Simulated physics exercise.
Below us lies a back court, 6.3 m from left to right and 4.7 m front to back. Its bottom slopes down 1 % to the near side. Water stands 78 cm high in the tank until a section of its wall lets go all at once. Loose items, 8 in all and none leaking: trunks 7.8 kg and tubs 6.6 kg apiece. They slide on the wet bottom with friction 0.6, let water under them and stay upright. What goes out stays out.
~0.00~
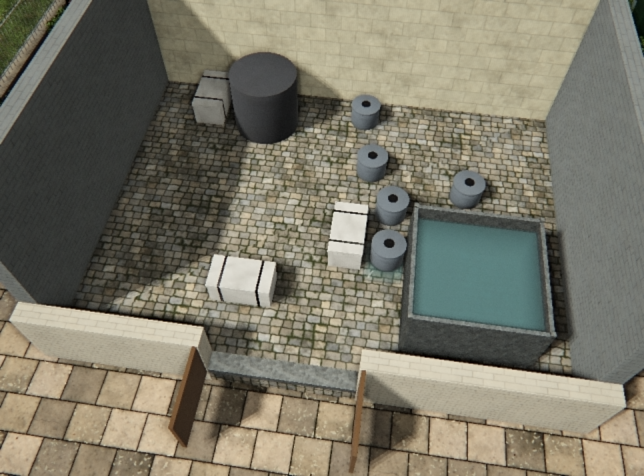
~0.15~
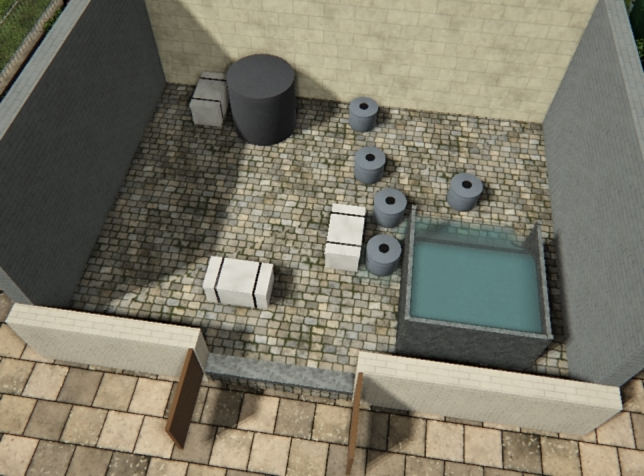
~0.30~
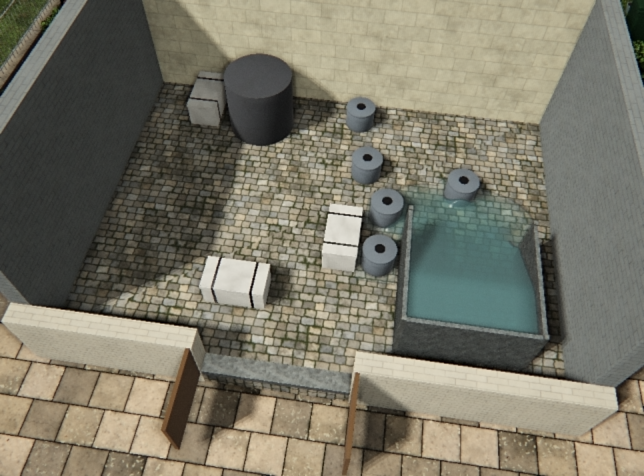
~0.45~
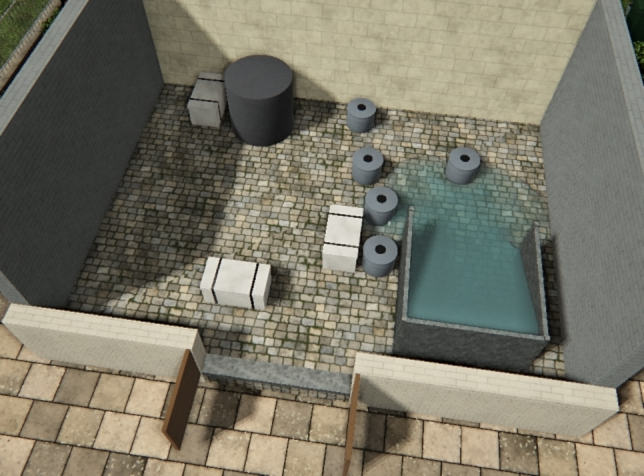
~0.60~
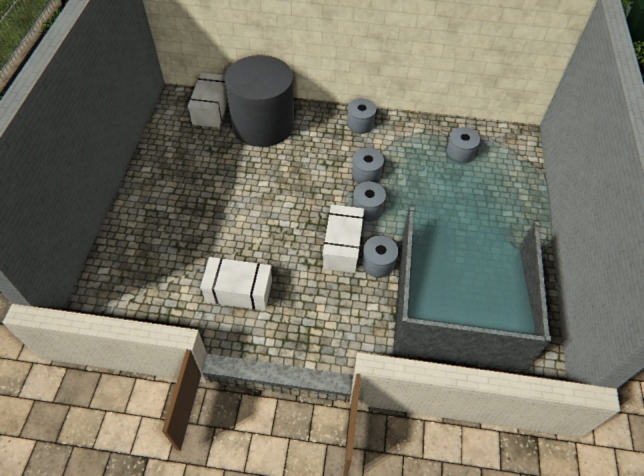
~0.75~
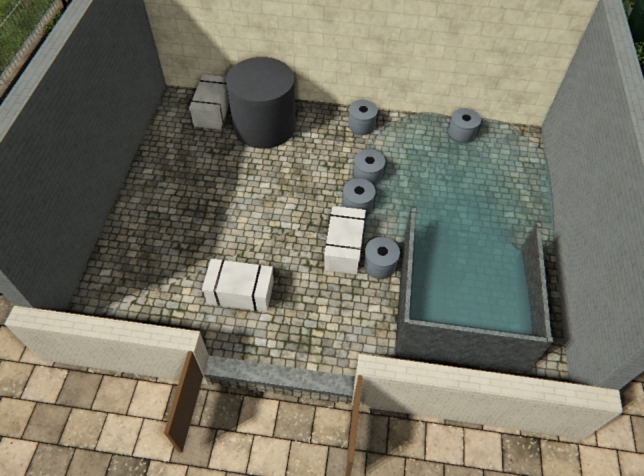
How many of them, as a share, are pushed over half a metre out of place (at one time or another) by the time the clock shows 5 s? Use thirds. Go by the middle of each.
That comes to at least two thirds.
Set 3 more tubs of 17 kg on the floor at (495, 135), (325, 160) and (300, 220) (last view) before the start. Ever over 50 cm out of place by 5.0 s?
In turn: Past it, past it, more.
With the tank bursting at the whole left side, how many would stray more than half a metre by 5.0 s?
Then 4.
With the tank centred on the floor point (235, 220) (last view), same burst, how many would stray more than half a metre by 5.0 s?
Then 5.
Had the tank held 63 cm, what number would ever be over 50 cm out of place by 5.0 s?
Then 5.
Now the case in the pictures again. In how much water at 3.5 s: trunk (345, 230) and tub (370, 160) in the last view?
About 1 and 3 cm.
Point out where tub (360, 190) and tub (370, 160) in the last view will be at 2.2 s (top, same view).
Near (324, 181) and (307, 117).
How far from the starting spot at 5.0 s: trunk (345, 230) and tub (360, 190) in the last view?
In that order: 50 cm, 200 cm.
After 1.1 s 2 of 8 are over 50 cm from their spots; 1 afloat.
After 2.2 s 4 of 8 are over 50 cm from their spots; 3 afloat.
After 3.5 s 5 of 8 are over 50 cm from their spots; 2 afloat.
After 5.0 s 6 of 8 are over 50 cm from their spots, and 6 have been at some point; 4 afloat.
